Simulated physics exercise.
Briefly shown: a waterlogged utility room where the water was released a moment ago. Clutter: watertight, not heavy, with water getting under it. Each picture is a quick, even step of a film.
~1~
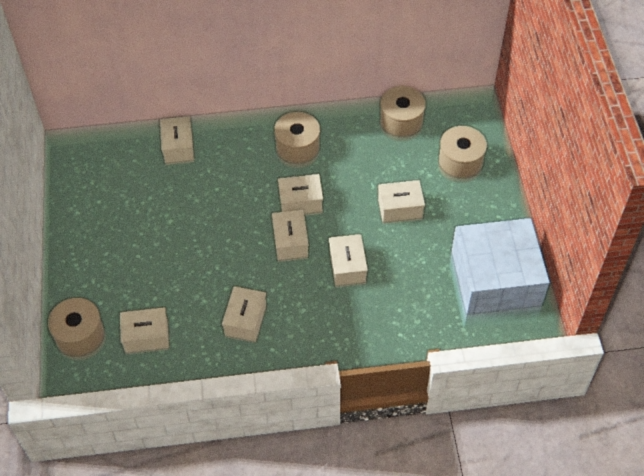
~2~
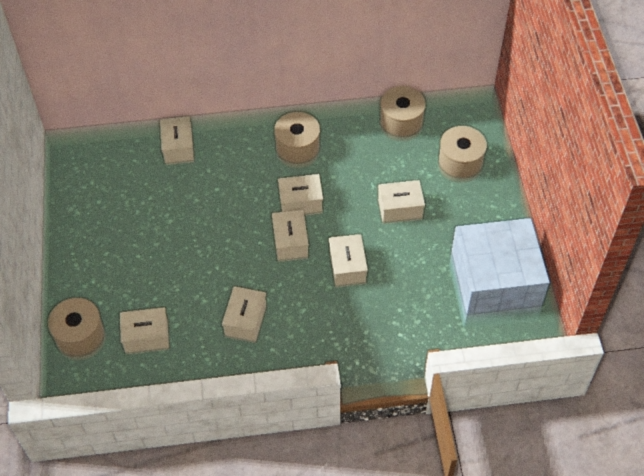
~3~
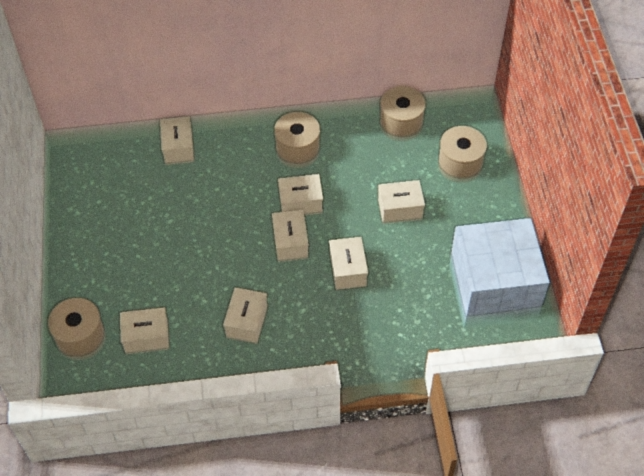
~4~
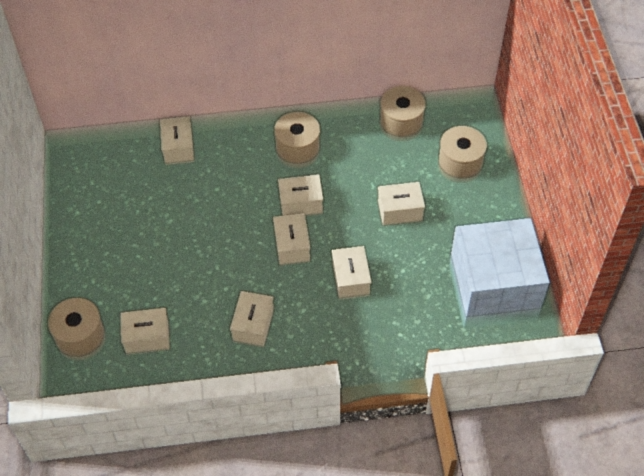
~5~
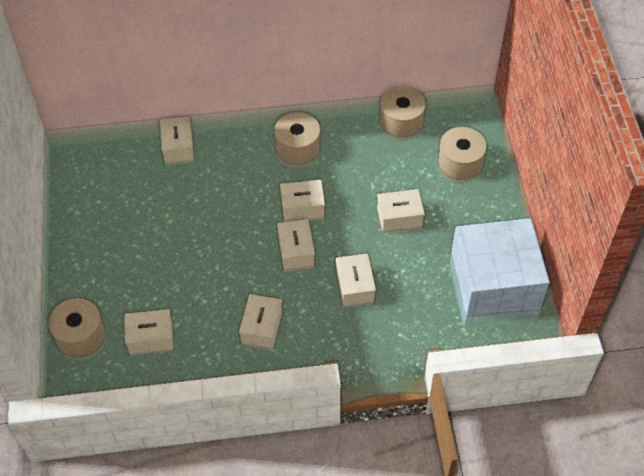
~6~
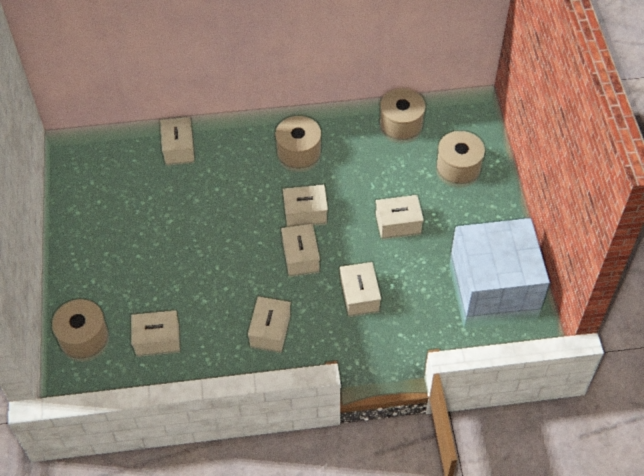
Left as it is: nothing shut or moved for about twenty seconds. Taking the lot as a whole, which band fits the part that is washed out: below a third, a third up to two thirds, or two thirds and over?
Fraction: One third to two thirds.
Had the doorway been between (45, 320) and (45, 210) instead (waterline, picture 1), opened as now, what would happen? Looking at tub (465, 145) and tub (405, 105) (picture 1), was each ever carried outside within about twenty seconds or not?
One by one, that comes to still there, then still there.
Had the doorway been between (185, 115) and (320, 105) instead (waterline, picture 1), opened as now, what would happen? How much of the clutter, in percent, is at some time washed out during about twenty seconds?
Roughly 80 in a hundred.
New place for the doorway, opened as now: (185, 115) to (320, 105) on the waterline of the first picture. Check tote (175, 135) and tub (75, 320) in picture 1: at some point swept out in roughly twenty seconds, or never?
Listed in order, the pair end up carried off and trapped.
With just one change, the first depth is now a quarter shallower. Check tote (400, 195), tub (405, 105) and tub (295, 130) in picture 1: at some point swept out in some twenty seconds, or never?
In the order given: Lost, never lost and never lost.
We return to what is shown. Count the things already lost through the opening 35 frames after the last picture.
6 of them.
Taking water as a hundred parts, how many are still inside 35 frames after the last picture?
Near 58 in a hundred.
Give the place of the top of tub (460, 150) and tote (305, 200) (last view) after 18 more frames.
Look for them around (455, 183) and (355, 288).
A moment on, 1 of 11 are out; 10 afloat.
Next, 4 of 11 are out; 7 afloat.
Later, 6 of 11 are out; 5 afloat.
In the end, 6 of 11 are out; 5 afloat.
